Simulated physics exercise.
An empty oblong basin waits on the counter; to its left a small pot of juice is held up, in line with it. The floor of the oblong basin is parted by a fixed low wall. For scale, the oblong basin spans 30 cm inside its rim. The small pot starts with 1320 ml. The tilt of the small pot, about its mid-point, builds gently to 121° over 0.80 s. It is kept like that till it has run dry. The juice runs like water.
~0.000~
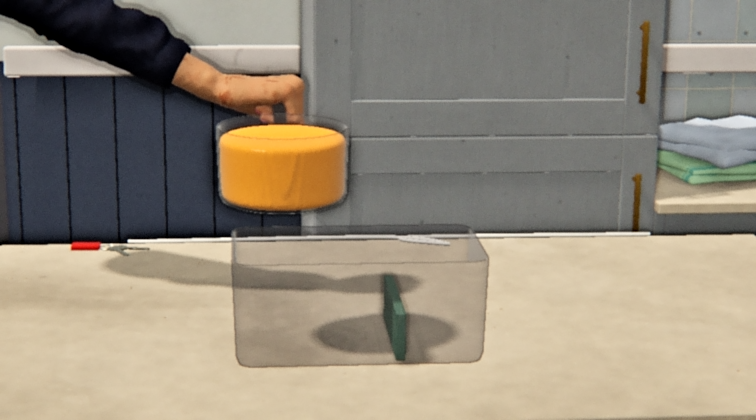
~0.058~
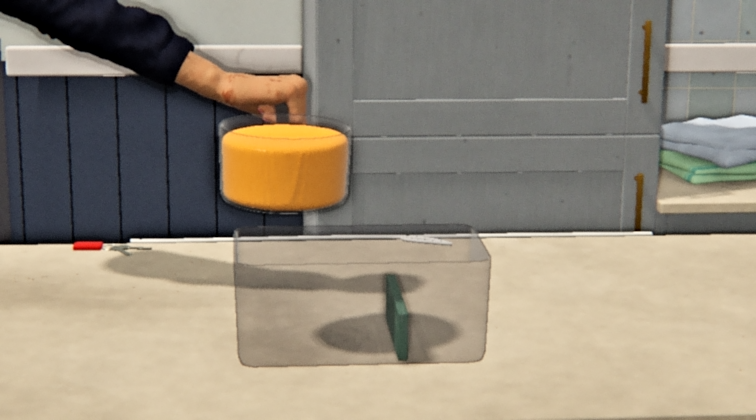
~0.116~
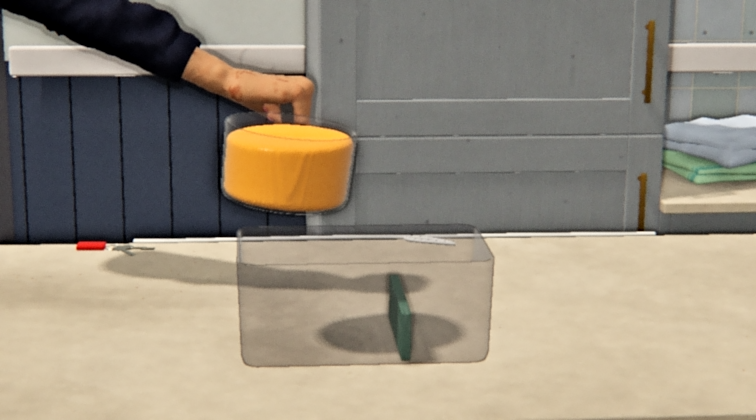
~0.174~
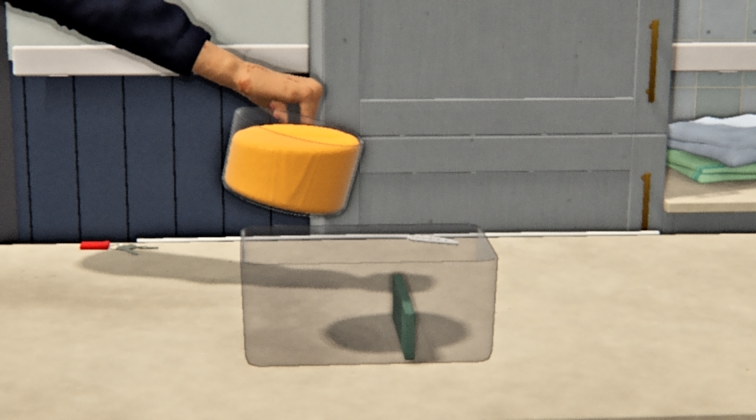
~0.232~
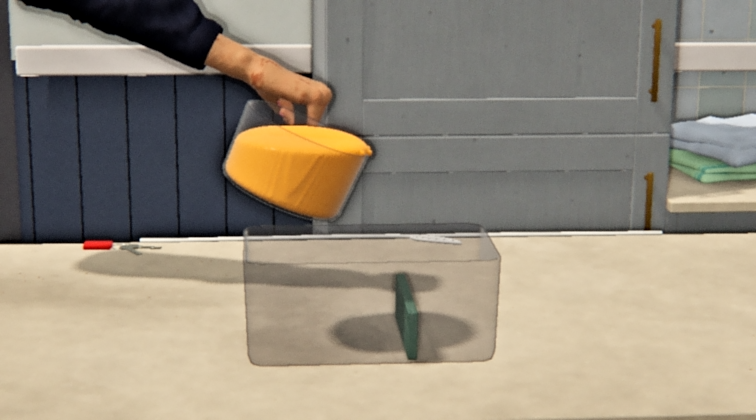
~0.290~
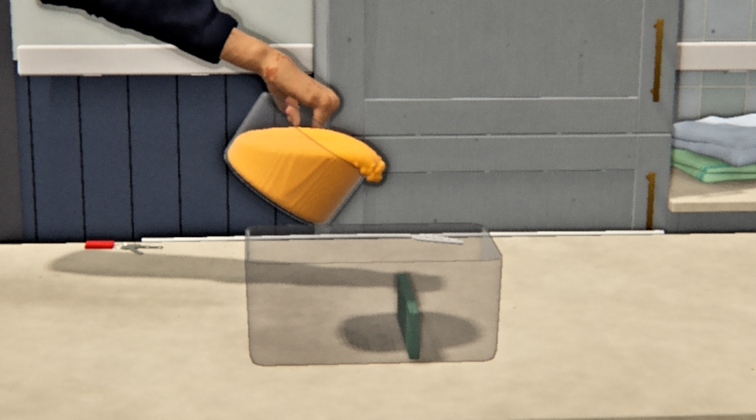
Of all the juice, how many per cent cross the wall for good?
Roughly 30 per cent is past the wall.
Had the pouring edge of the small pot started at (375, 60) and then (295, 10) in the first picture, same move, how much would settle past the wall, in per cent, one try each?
In turn about 65 and 15 per cent.
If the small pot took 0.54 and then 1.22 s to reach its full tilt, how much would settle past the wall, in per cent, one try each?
First 25, then 50 per cent.
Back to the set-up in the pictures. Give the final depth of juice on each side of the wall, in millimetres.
Some 28 mm on the left and 26 mm on the right.
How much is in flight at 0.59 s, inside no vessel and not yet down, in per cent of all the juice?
Some 22 per cent.
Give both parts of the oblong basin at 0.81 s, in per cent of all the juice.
Some 60 per cent left and 30 right.
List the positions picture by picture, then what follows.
The first picture shows tilt 0°; pouring edge (347, 127); surface from (219, 138) to (345, 137); the oblong basin's rim runs from (233, 247) to (479, 244); the wall's top is at (395, 295).
The second picture shows tilt 2°; pouring edge (350, 129); surface from (222, 137) to (348, 138).
The third picture shows tilt 6°; pouring edge (356, 134); surface from (227, 136) to (353, 138).
The fourth picture shows tilt 14°; pouring edge (362, 142); surface from (233, 135) to (360, 140).
The fifth picture shows tilt 23°; pouring edge (367, 154); surface from (234, 137) to (366, 148); 1 per cent is over the edge.
The sixth picture shows tilt 35°; pouring edge (368, 168); surface from (233, 139) to (369, 159); 6 per cent is over the edge.
Then, 0.59 s in, the tilt is 102° and 24 per cent is still to pour, 23 is left of the wall and 31 right of it.
Then, 0.81 s in, the tilt is 121° and 2 per cent is still to pour, 61 is left of the wall and 29 right of it.
Then, 1.05 s in, the tilt is 121° and 0 per cent is still to pour, 66 is left of the wall and 30 right of it.
Then, 1.30 s in, the tilt is 121° and 0 per cent is still to pour, 66 is left of the wall and 30 right of it.
Finally, 66 per cent lies left of the wall, 30 right of it and 4 outside.
